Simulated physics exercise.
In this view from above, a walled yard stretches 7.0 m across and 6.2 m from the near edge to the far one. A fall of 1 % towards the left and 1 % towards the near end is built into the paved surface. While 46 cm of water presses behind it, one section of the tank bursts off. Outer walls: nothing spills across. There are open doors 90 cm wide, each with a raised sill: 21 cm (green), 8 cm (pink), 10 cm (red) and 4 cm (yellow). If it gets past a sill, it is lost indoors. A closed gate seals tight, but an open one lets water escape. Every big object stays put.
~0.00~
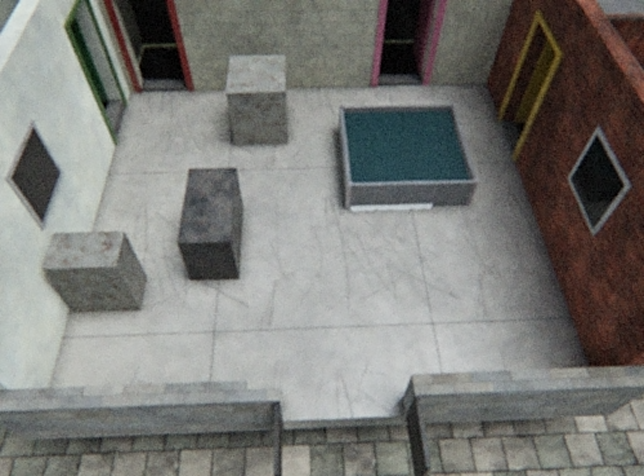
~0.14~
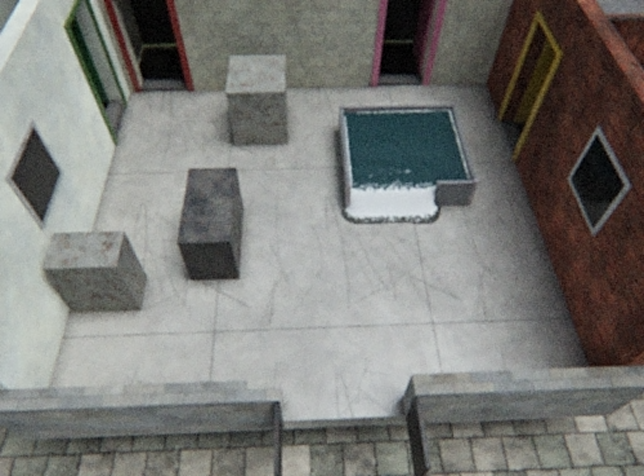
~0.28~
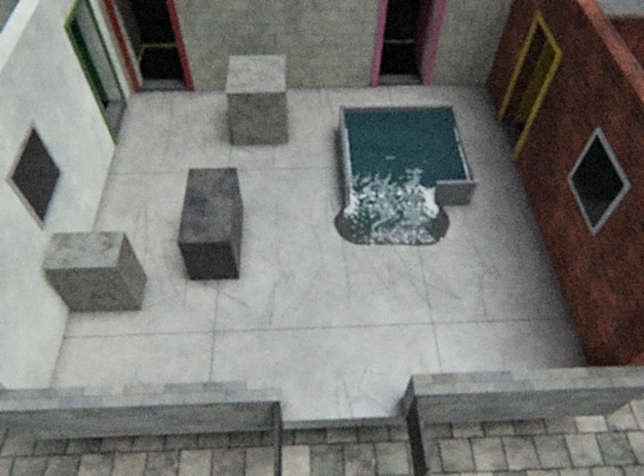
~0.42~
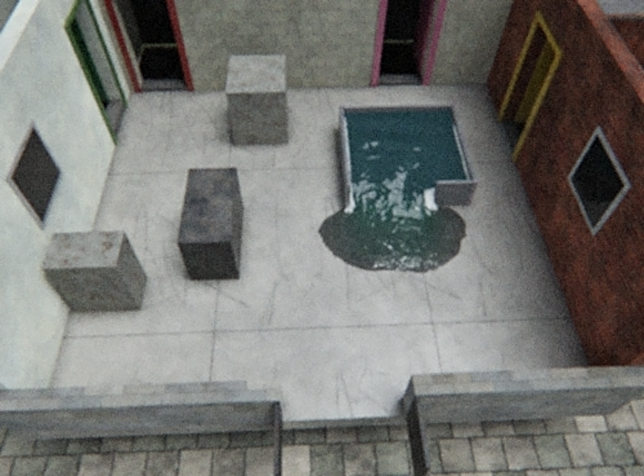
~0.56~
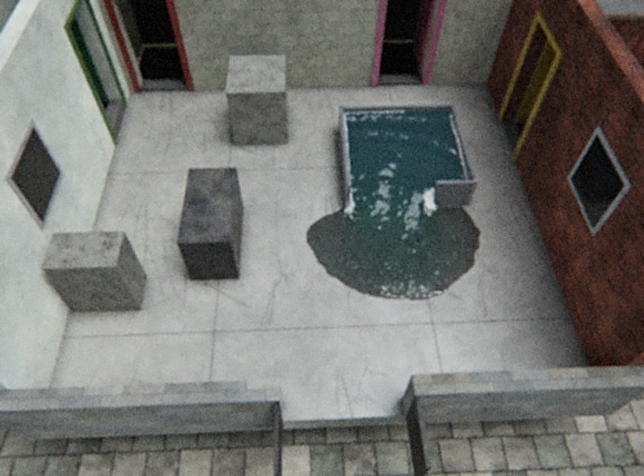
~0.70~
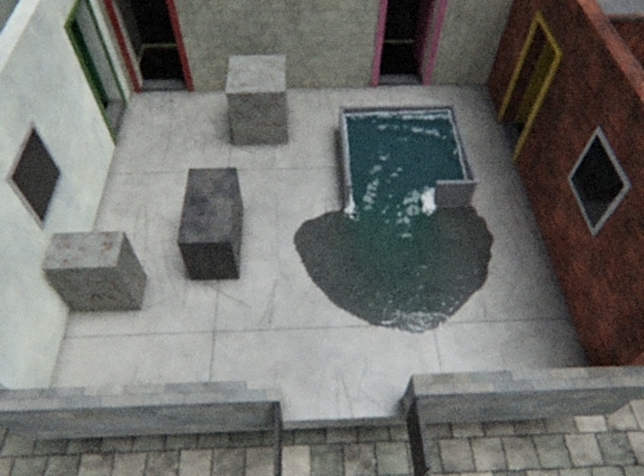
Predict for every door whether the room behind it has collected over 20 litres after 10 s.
Outcome: The green door will see an amount within the limit come in. The pink door will see an amount within the limit come in. The red door will see an amount within the limit come in. The yellow door will see an amount within the limit come in.
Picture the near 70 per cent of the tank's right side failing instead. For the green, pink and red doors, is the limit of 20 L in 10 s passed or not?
Note: Green short of the mark, pink short of the mark, red short of the mark.
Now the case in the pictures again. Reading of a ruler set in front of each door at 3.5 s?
Depth readings (cm): Green = 0; pink = 0; red = 0; yellow = 0.
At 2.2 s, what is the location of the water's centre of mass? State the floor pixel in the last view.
Centre: Roughly (393, 237) px.
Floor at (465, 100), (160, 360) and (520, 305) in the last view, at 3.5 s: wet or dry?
Going in order, clear, then covered, then covered.
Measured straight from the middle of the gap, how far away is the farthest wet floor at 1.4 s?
3.2 m.
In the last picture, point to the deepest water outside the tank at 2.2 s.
Near (446, 394).
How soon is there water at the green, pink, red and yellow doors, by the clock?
Green not within the 10 s, pink 8.0 s, red not within the 10 s, yellow 5.5 s.
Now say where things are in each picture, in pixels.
In the first picture, still water, 46 cm deep, in the tank at (404, 146).
In the second picture, water pours out at (391, 198) and has run 0.7 m, to (435, 215); typically 7 cm deep outside, 46 cm at the tank's back.
In the third picture, the front is at (433, 239), 0.9 m from the gap at (391, 199); 1.0 m2 of floor is under water; 46 cm left at the back of the tank.
In the fourth picture, water pours out at (391, 199) and has run 1.3 m, to (430, 266); typically 7 cm deep outside, 46 cm at the tank's back.
In the fifth picture, water pours out at (391, 200) and has run 1.7 m, to (431, 291); typically 5 cm deep outside, 43 cm at the tank's back.
In the sixth picture, water pours out at (391, 199) and has run 2.2 m, to (416, 326); typically 4 cm deep outside, 38 cm at the tank's back.
After 1.4 s water covers 25 % of the floor and is deepest (23 cm) near (368, 217); green door not reached, pink door not reached, red door not reached, yellow door not reached.
After 2.2 s water covers 30 % of the floor and is deepest (22 cm) near (446, 394); green door not reached, pink door not reached, red door not reached, yellow door not reached.
After 3.5 s water covers 35 % of the floor and is deepest (19 cm) near (43, 411); green door not reached, pink door not reached, red door not reached, yellow door not reached.
After 6.0 s water covers 50 % of the floor and is deepest (11 cm) near (58, 356); green door not reached, pink door not reached, red door not reached, yellow door 1 cm at the sill, 0 L in.
After 10.0 s water covers 60 % of the floor and is deepest (12 cm) near (43, 411); green door not reached, pink door 2 cm at the sill, 0 L in, red door not reached, yellow door 2 cm at the sill, 0 L in.
